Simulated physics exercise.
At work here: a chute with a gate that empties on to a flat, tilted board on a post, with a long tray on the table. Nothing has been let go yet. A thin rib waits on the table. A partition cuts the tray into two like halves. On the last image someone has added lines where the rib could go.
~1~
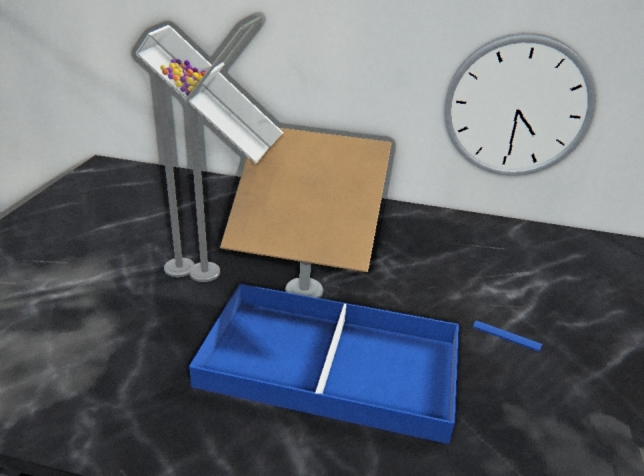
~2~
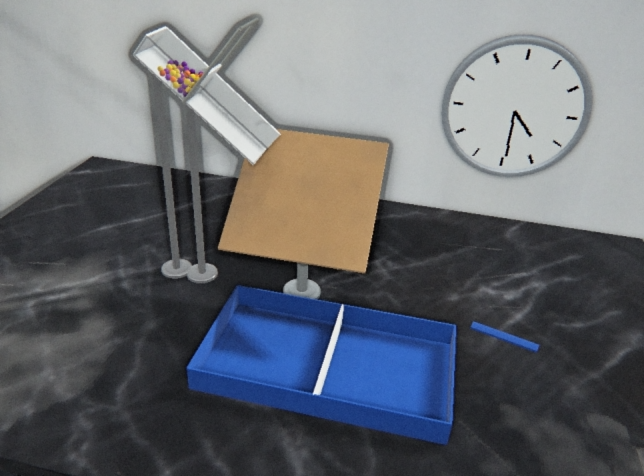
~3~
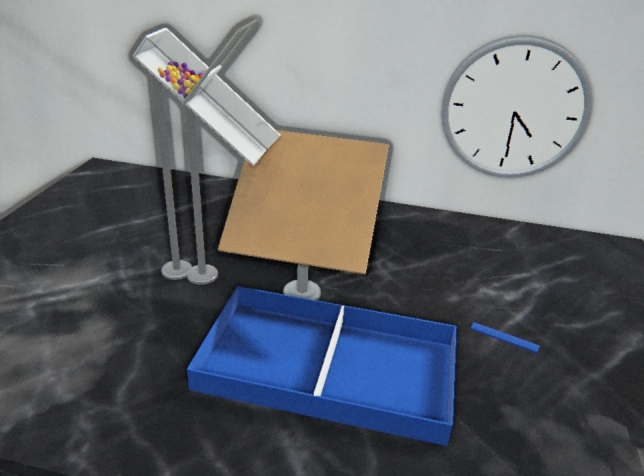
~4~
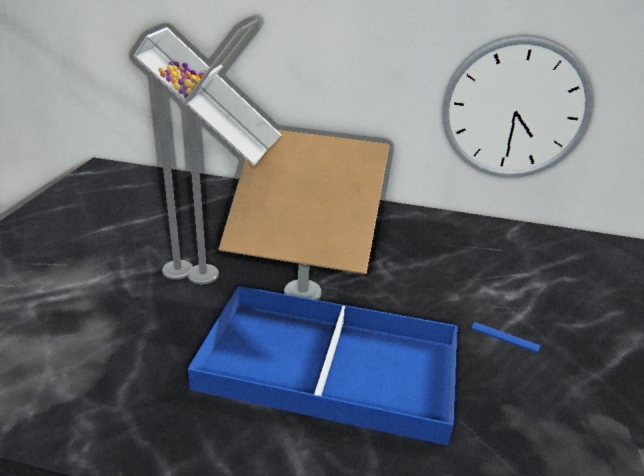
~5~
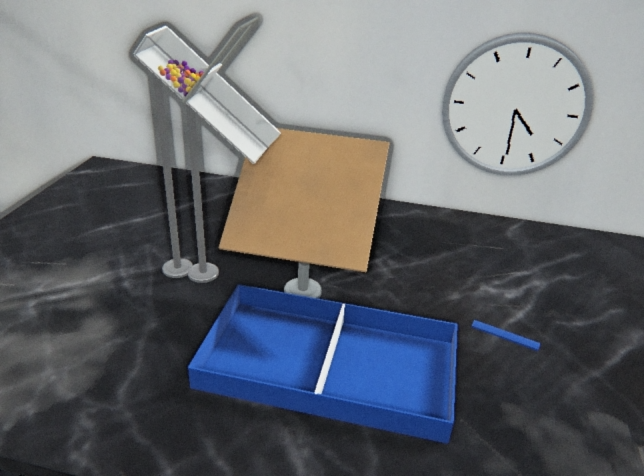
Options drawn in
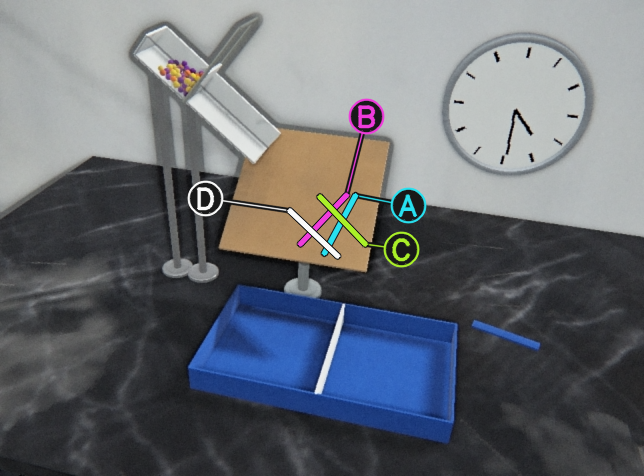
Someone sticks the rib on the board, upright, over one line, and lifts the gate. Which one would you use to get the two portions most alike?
Line C.
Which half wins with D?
The right half.
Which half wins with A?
Left.
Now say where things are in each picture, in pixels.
In the first frame, load behind the gate near (191, 76), round plastic beads; lip of the chute near (263, 156), sloping fairly steeply.
In the second frame, middle of the board near (306, 194), tilted fairly steeply; middle of its low edge near (290, 260); of its high edge near (320, 134).
In the third frame, front corners of the tray near (188, 369) and (452, 425); front end of its middle wall near (315, 396); gate still shut near (211, 74).
In the fourth frame, middle of the load near (189, 78); lip near (261, 158).
In the fifth frame, middle of the load near (188, 76); lip near (261, 156).
On the marked copy, line A from (355, 195) to (324, 253); line B from (346, 195) to (300, 244); line C from (319, 196) to (365, 244); line D from (289, 210) to (337, 256).
With A, of what is caught, all but a few in the left half, only a few in the right.
With B, of what is caught, all but a few in the left half, only a few in the right.
With C, of what is caught, close to half in the left half, close to half in the right.
With D, of what is caught, a small share in the left half, all but a few in the right.
